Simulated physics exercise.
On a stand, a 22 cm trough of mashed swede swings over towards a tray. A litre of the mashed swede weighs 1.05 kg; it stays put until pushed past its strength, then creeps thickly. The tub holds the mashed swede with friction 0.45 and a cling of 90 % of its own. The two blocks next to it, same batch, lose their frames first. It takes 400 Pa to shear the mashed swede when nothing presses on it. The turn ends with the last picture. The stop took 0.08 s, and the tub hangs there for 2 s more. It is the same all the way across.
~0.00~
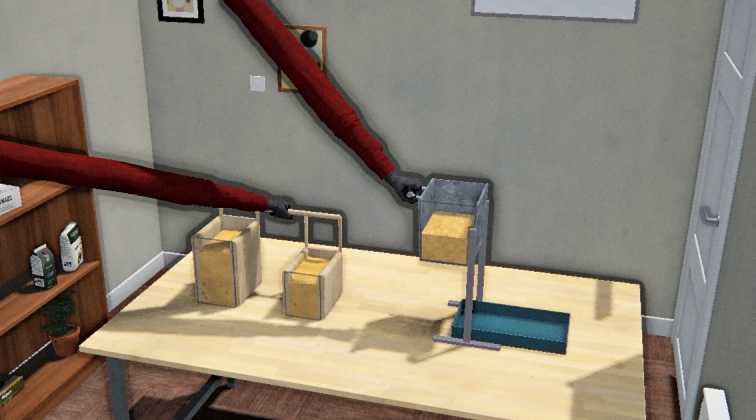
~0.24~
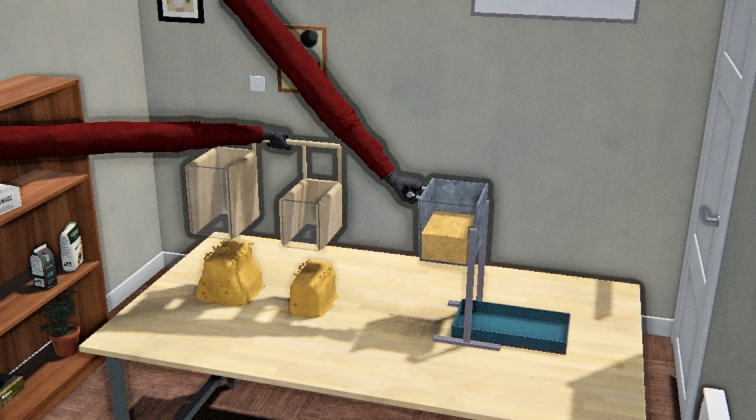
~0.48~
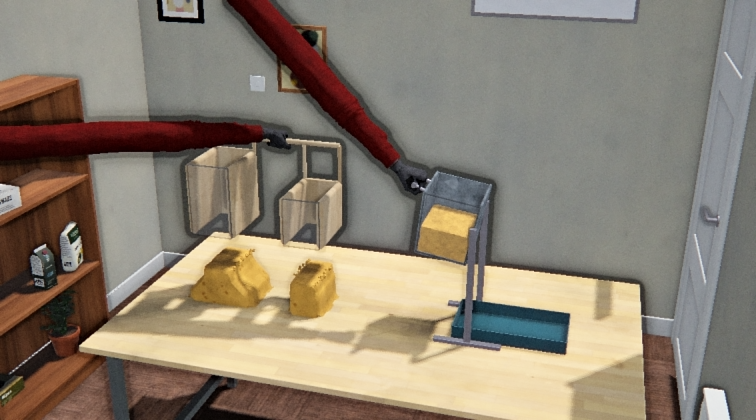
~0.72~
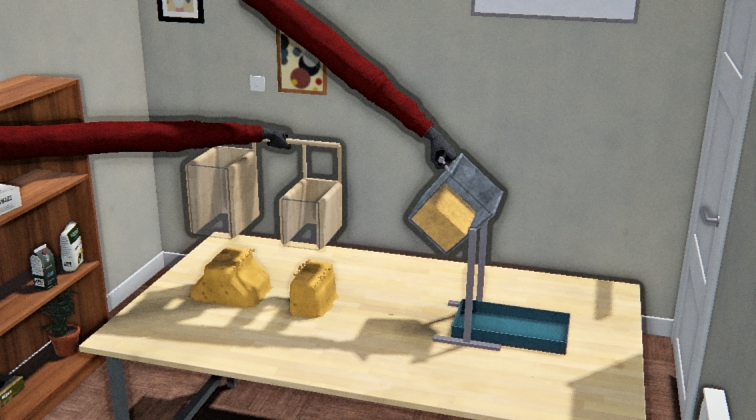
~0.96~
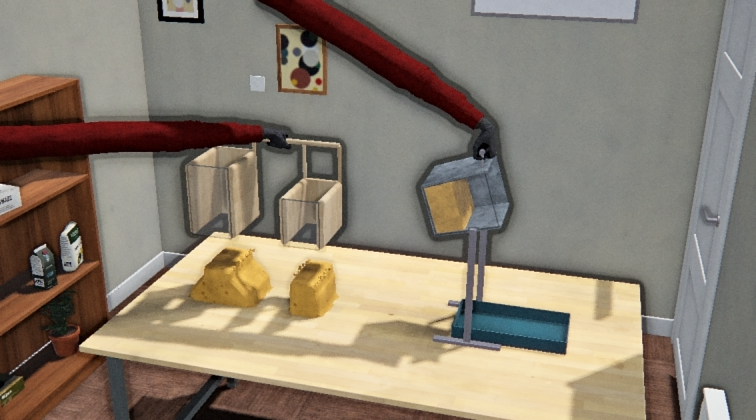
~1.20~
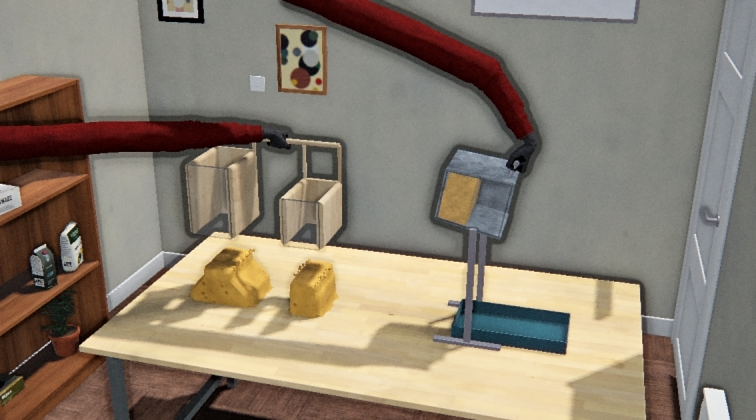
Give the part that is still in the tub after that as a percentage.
It comes to some 100 %.
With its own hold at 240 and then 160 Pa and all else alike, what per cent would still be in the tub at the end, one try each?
In turn about 75 %, 55 %.
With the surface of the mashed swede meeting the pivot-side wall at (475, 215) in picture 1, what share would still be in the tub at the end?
Then about 45 %.
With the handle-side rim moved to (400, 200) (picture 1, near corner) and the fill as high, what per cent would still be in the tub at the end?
Then about 60 %.
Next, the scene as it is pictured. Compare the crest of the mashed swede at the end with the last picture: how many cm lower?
About 8 cm.
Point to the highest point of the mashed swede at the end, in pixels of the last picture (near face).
Around (482, 200).
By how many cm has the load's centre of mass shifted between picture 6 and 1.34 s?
Roughly 3 cm.
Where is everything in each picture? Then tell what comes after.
In the first picture, handle-side rim at (421, 200), tilt 0 degrees; highest point of the mashed swede at (426, 233); test blocks 23 cm, 15 cm high (left to right).
In the second picture, handle-side rim at (421, 200), tilt 0 degrees; highest point of the mashed swede at (426, 233); test blocks 18 cm, 14 cm high (left to right).
In the third picture, handle-side rim at (426, 193), tilt 9 degrees; highest point of the mashed swede at (424, 226); test blocks 15 cm, 14 cm high (left to right).
In the fourth picture, handle-side rim at (451, 175), tilt 40 degrees; highest point of the mashed swede at (430, 202); test blocks 15 cm, 14 cm high (left to right).
In the fifth picture, handle-side rim at (486, 173), tilt 73 degrees; highest point of the mashed swede at (451, 183); test blocks 15 cm, 14 cm high (left to right).
In the sixth picture, handle-side rim at (513, 186), tilt 100 degrees; highest point of the mashed swede at (452, 174); test blocks 15 cm, 14 cm high (left to right).
By 1.34 s, the tub is at 100 degrees and holds 100 %.
By 1.51 s, the tub is at 100 degrees and holds 100 %.
By 1.68 s, the tub is at 100 degrees and holds 100 %.
By 1.85 s, the tub is at 100 degrees and holds 100 %.
By 3.20 s, at the end, the tub is at 100 degrees and holds 100 %.
